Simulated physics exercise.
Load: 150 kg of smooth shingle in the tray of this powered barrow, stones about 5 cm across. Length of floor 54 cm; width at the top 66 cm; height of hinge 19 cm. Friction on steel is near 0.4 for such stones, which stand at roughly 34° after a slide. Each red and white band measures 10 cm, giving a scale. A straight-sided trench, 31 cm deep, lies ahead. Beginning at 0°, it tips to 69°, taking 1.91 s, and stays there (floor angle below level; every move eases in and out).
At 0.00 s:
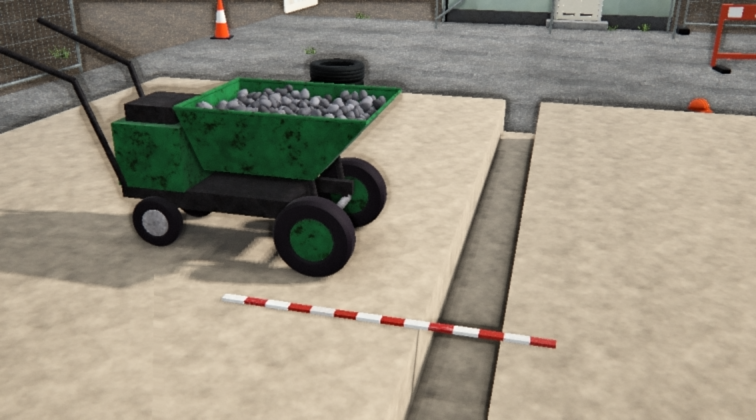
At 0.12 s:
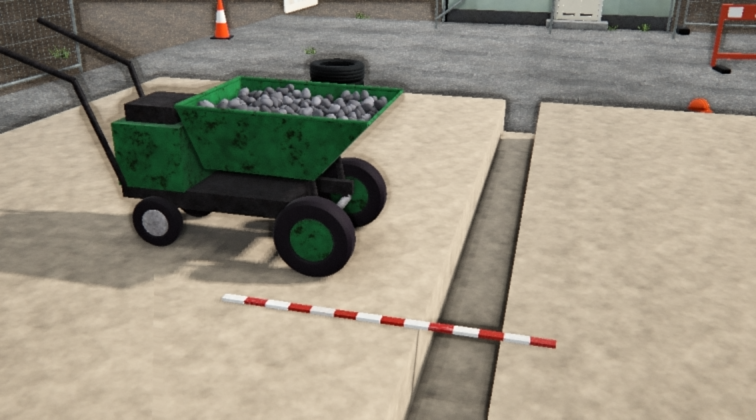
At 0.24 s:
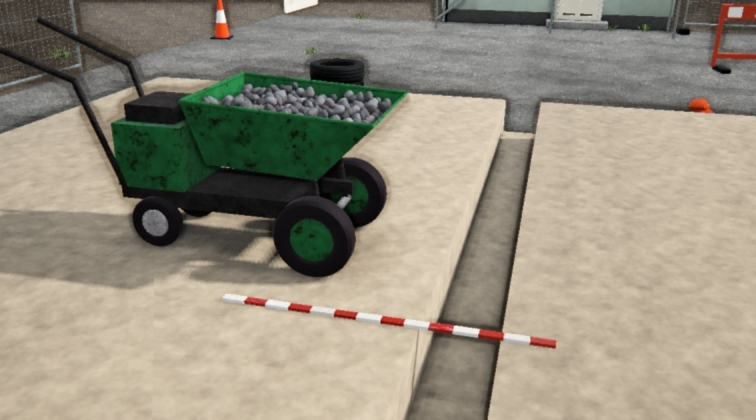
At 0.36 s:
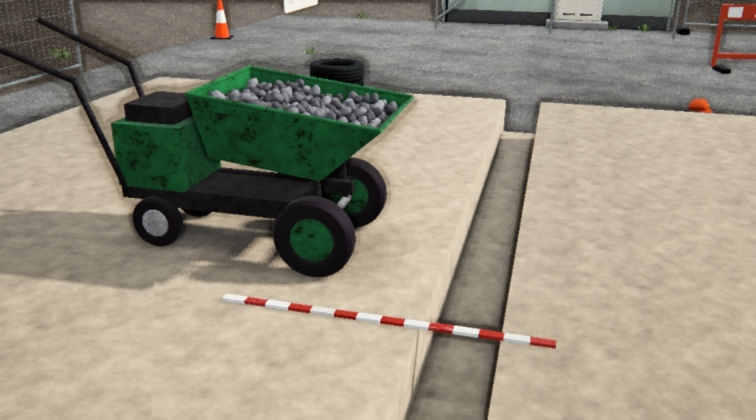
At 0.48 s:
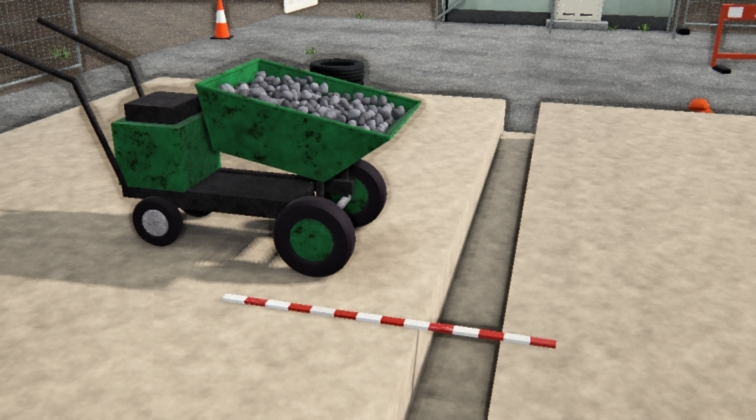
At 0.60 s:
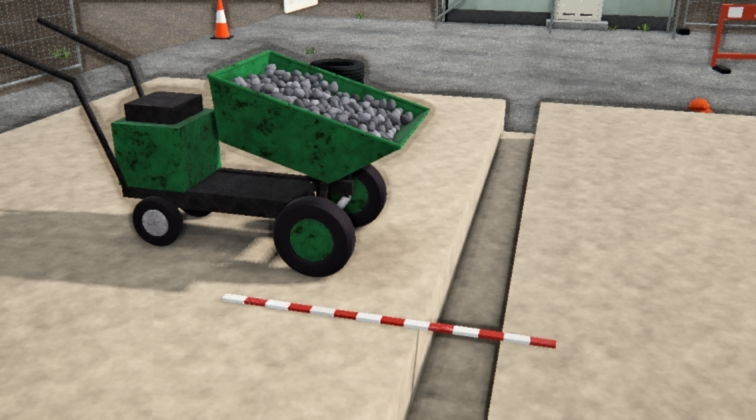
The green tray of a small wheeled dumper, heaped with grey stones, tilts slowly, its back rising clear of the black chassis and its front edge dipping rightward while the wheels stay put. The still camera looks down on a pale slab in a fenced, gravelly yard. A red-and-white banded pole crosses the narrow trench at right, with a black tyre and orange cone behind.
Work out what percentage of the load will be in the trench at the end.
It comes to roughly 85 percent of the load.
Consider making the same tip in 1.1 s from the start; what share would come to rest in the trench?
It'd be some 75 per cent.
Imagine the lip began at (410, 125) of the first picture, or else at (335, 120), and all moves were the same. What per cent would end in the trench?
Roughly 40 percent for the first, and 100 percent for the second.
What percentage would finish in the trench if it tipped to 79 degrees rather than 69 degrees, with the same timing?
In that case some 90 per cent.
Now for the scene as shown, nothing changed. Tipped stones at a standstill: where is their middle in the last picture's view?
The stones end up centred near (485, 302).
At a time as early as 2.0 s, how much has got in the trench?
About 55 per cent by then.
After 1.4 s the floor is at 58°; 96 % in the tray, 4 % in the trench; the foremost stones are at (485, 242).
After 2.0 s the floor is at 69°; 31 % in the tray, 56 % in the trench, 13 % past the trench; the foremost stones are at (605, 271).
After 2.4 s the floor is at 69°; 10 % in the tray, 74 % in the trench, 16 % past the trench; the foremost stones are at (647, 279).
After 4.3 s the floor is at 69°; 0 % in the tray, 85 % in the trench, 15 % past the trench; the foremost stones are at (660, 281).
